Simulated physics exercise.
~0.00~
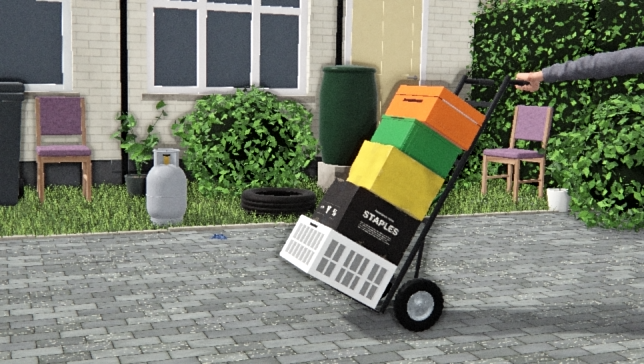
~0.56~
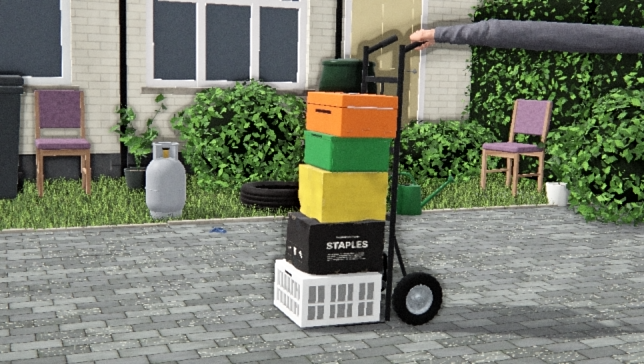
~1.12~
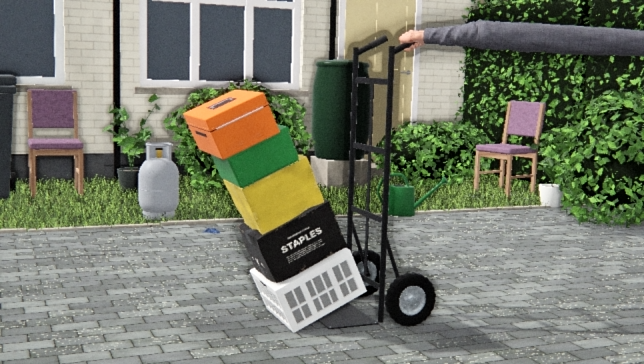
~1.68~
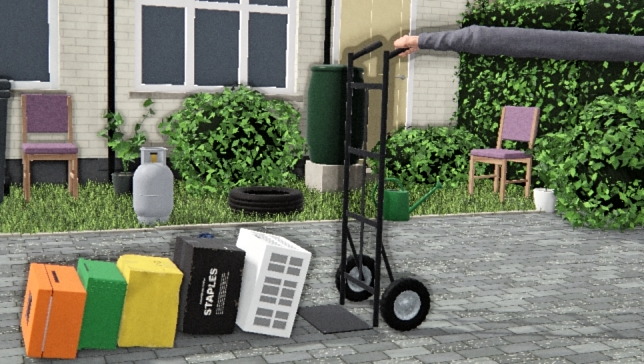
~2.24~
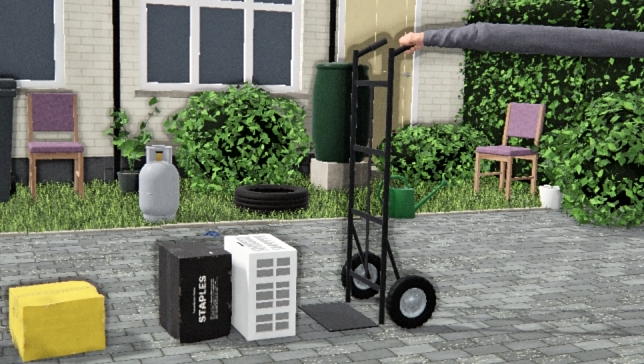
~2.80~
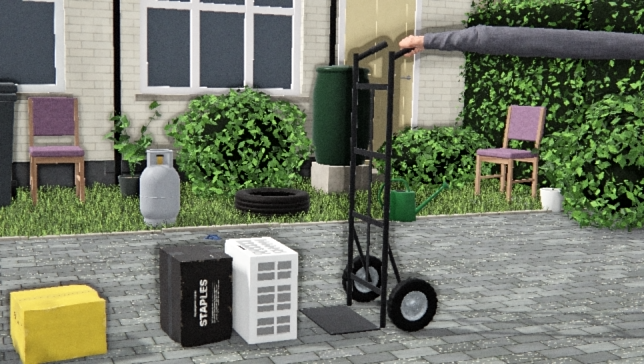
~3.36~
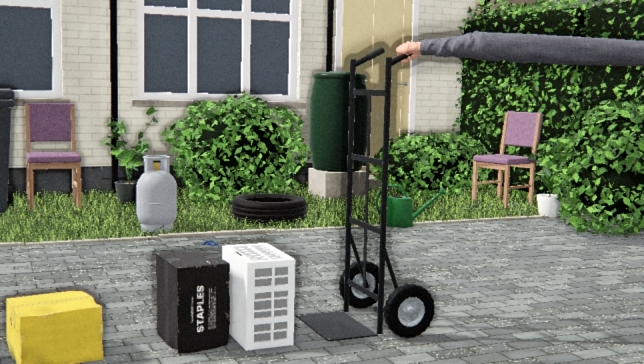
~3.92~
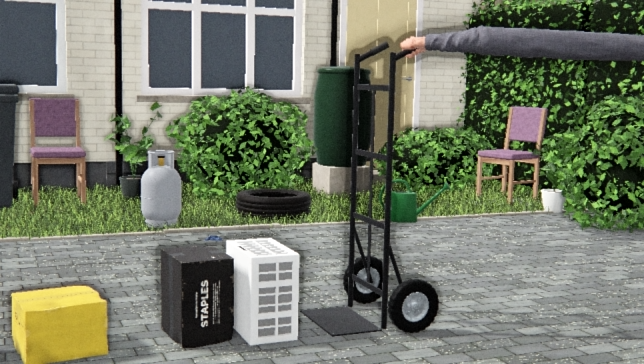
A stack of five boxes toppled left off a sack truck as a hand swung it upright, and the orange and green ones went out of view, leaving the yellow box, black box and tipped white crate lying still on the paving beside the standing truck.
